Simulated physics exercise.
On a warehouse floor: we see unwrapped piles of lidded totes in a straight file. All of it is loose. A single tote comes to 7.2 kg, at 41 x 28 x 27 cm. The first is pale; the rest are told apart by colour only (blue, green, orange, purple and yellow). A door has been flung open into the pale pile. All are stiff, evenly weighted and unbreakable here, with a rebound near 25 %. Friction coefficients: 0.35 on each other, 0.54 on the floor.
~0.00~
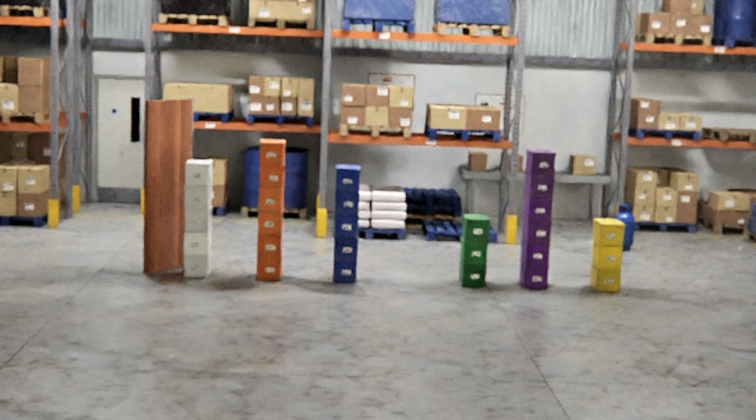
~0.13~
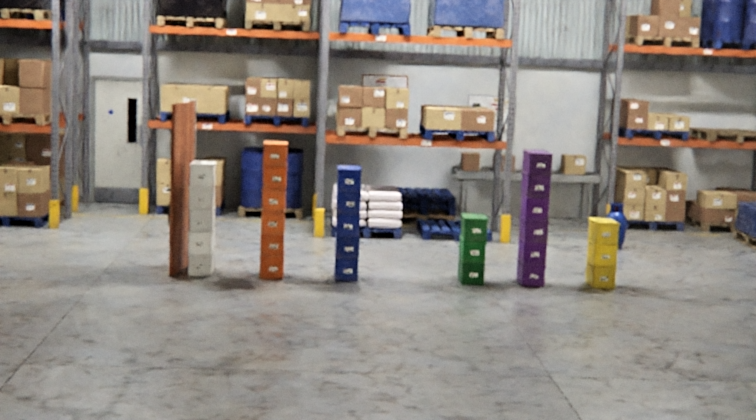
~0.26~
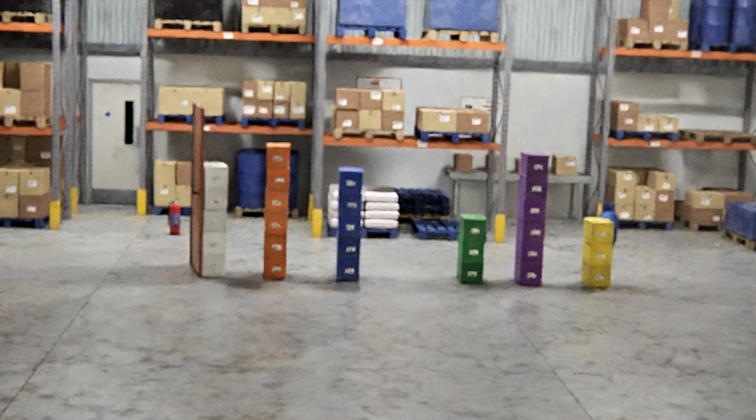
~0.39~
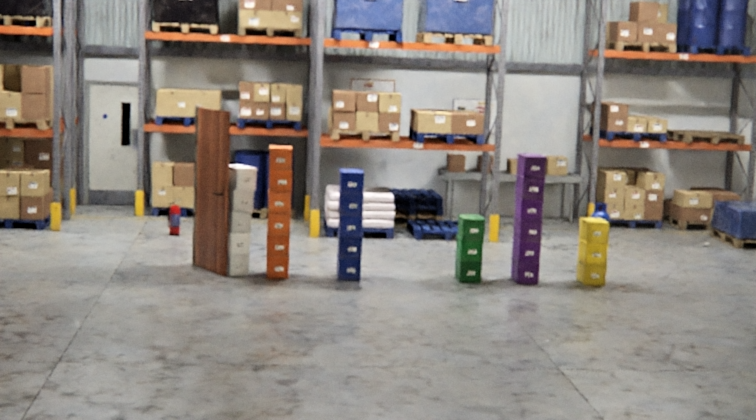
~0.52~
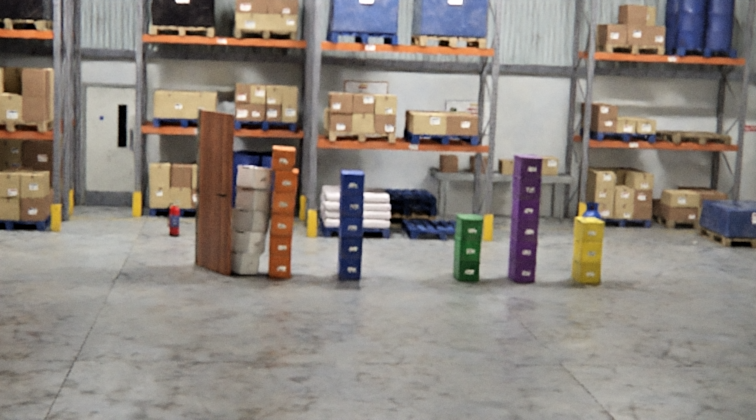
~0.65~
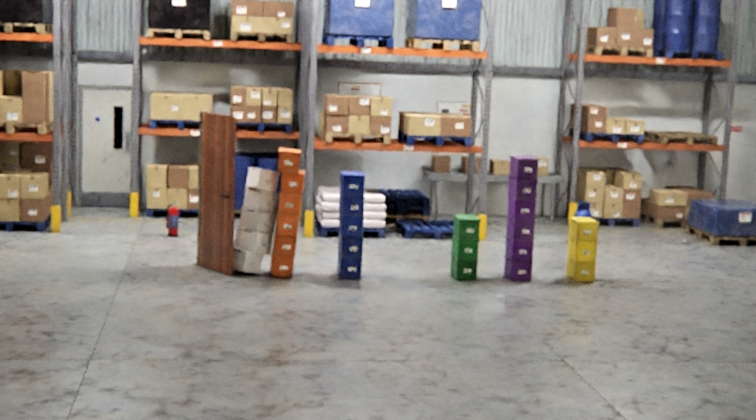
The clip opens on a row of six coloured stacks of containers on a warehouse floor, with a brown door beside the pale stack at left. The door swings around into the pale stack, which shifts and leans right against the orange one, and then the orange stack tilts slightly.
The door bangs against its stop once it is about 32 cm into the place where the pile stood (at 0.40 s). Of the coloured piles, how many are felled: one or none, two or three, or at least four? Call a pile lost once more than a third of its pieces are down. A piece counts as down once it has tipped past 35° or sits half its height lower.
Lost: From two to three.
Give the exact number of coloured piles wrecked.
The count is 2.
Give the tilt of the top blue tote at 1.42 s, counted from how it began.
Roughly 5°.
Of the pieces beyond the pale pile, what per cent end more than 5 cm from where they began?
Shifted: 65 per cent.
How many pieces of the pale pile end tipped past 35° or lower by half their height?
4 of them.
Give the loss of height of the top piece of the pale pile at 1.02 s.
Some 10 cm lower.
Around 1.02 s, 0 of the pale pile down; none of the 23 other totes down, 6 disturbed; top orange tote tipped 14°.
Around 1.42 s, 4 of the pale pile down; none of the 23 other totes down, 9 disturbed; top orange tote tipped 27°, 12 cm lower; top blue tote tipped 4°.
Around 1.84 s, 4 of the pale pile down; 7 of the 23 other totes down; top orange tote tipped 36°, 44 cm lower; top blue tote tipped 31°, 16 cm lower.
Around 2.22 s, 4 of the pale pile down; 11 of the 23 other totes down; top orange tote on its side; top blue tote tipped 20°, 70 cm lower.
Finally (3.1 s), 4 of the pale pile down; 11 of the 23 other totes down; top orange tote upside down; top green tote tipped 18°. Wrecked, blue and orange. Seen by the last camera, middles, top orange tote near (448, 246), top green tote near (500, 231).
